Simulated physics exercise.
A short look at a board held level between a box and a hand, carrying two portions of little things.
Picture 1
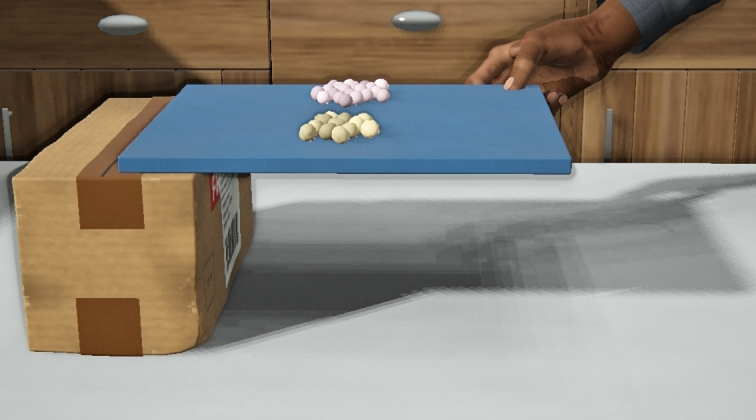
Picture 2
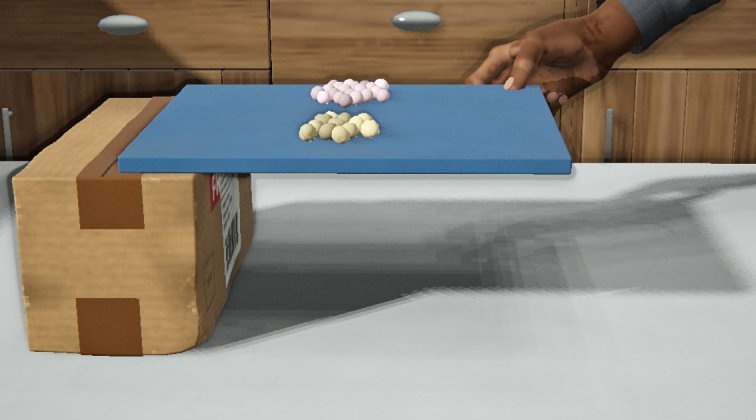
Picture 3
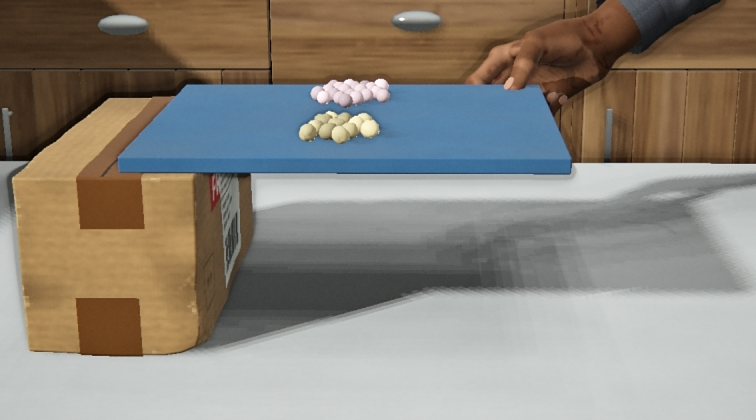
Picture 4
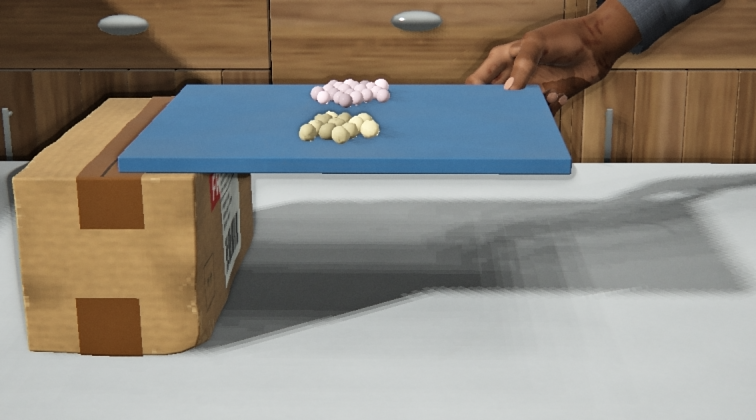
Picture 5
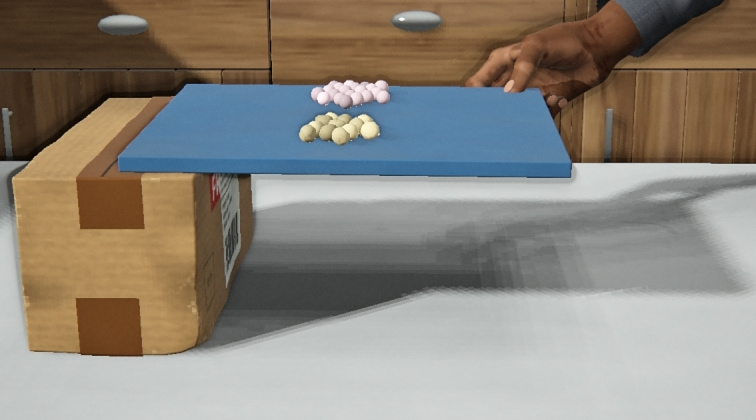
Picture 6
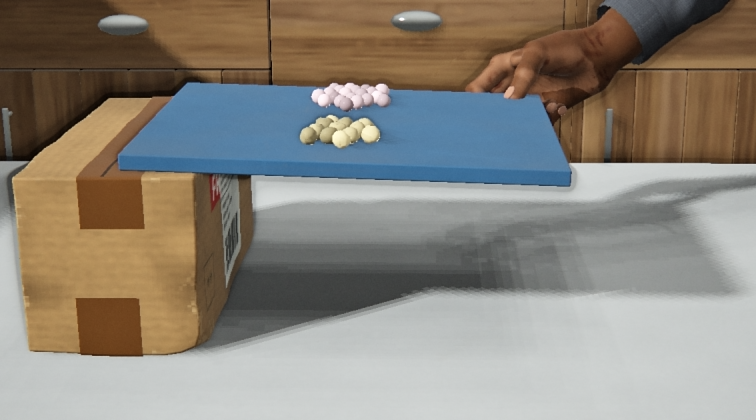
The footage shows a blue board resting on a cardboard box at left and held by a hand at right, carrying pink and yellowish clusters of small balls. It stays level, then its right end lowers very slightly.
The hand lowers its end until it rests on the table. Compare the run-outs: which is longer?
Farther out at the end: The far one.
Then, 0.34 s on from there, board sloping at 11°; near batch the whole lot still on the board; far batch the whole lot still on the board.
Then, 0.77 s on from there, board sloping at 23°; near batch the bulk still on the board; far batch mostly less than half a board's length out.
Then, 1.23 s on from there, board resting at 31°; near batch mostly up to a board's length out; far batch mostly up to a board's length out.
In the end, board resting at 31°; near batch mostly up to a board's length out; far batch mostly more than two board lengths out, near a third gone off the table; the far batch has gone farther.
